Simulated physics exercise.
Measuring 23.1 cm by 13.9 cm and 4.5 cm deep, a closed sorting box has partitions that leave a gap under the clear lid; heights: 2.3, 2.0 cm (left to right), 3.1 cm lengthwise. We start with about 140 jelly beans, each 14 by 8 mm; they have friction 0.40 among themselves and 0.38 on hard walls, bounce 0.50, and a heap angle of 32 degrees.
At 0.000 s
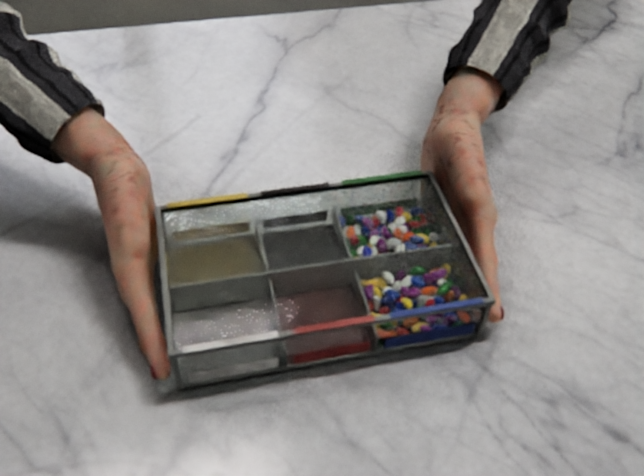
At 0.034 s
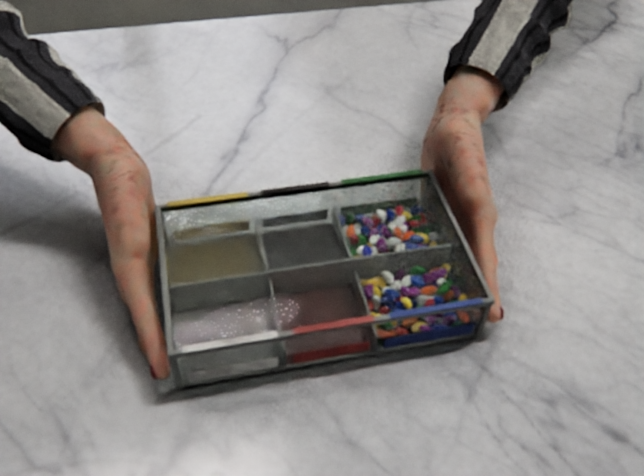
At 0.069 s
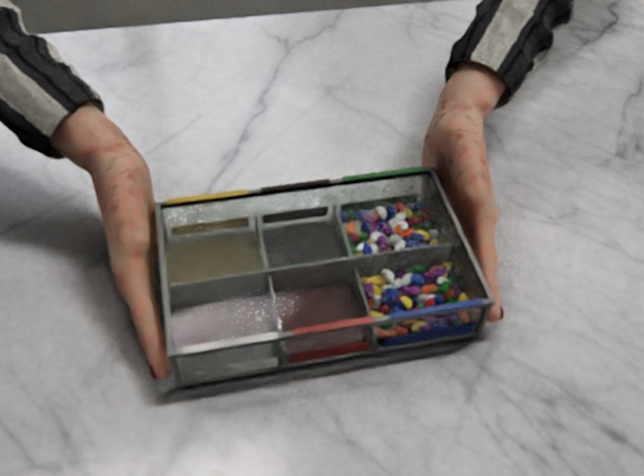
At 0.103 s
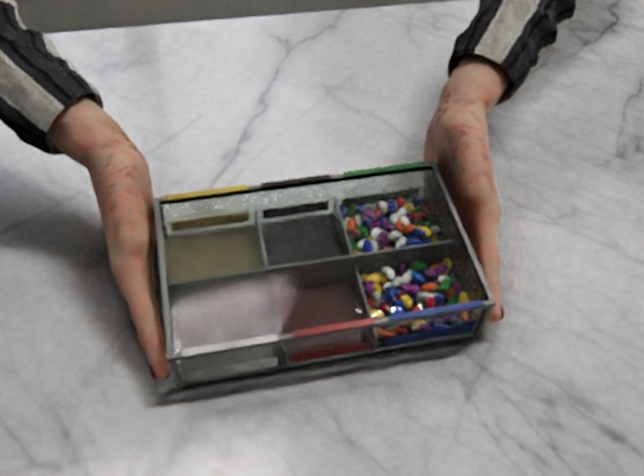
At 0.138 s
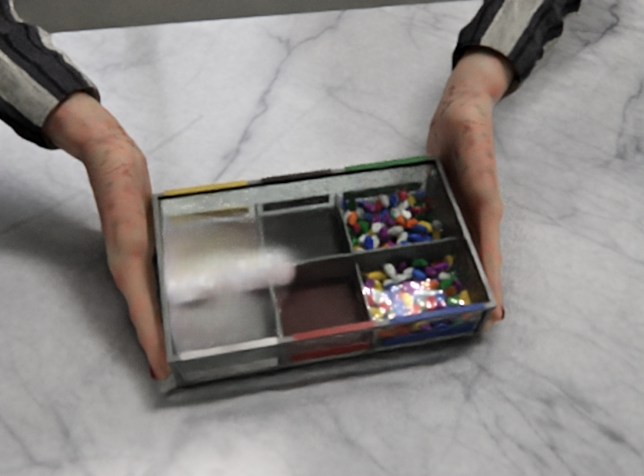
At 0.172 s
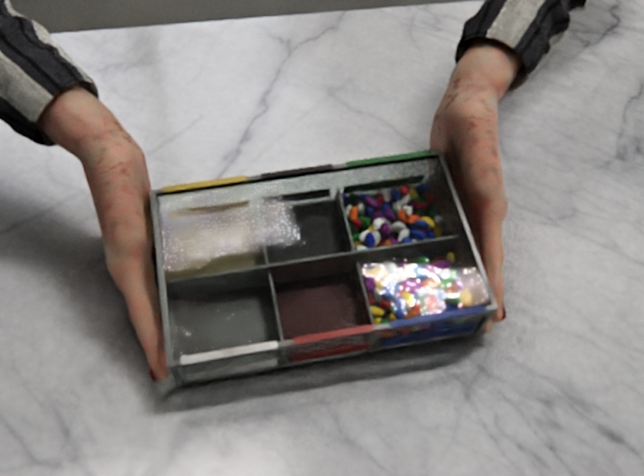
To begin with, two hands hold a clear-lidded, divided box above a marble surface, with colorful beans filling the two right compartments. The hands gradually tilt the box slightly, while a bright reflection slides up across the left side and another glints over the lower-right beans, which stay in their compartments.
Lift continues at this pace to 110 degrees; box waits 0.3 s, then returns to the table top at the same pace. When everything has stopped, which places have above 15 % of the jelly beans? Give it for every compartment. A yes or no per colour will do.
Red: Yes. Blue: Yes. Green: Yes. Yellow: No. White: No. Black: No.
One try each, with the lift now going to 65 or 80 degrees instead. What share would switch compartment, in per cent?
I'd put them near 5 and 25 percent in that order.
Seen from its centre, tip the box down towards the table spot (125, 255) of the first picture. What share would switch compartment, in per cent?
Around 100 percent of them.
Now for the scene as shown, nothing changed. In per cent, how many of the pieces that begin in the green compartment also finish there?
That comes out at about 40 percent.
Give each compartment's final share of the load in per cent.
Red 20; blue 55; green 20; yellow 0; white 5; black 0 (in a hundred).
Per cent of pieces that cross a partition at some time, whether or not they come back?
The share comes out near 40 per cent.
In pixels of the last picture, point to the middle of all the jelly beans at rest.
I'd say roughly (401, 319).
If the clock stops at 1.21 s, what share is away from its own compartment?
Around 30 in a hundred.
After 1.21 s, tilt 110 degrees; red 15 %, blue 60 %, green 25 %.
After 1.90 s, tilt 59 degrees; red 15 %, blue 55 %, green 20 %, white 5 %.
After 2.63 s, tilt 0 degrees; red 20 %, blue 55 %, green 20 %, white 5 %.
By 3.2 s all is still; red 20 %, blue 55 %, green 20 %, yellow 0 %, white 5 %, black 0 %.
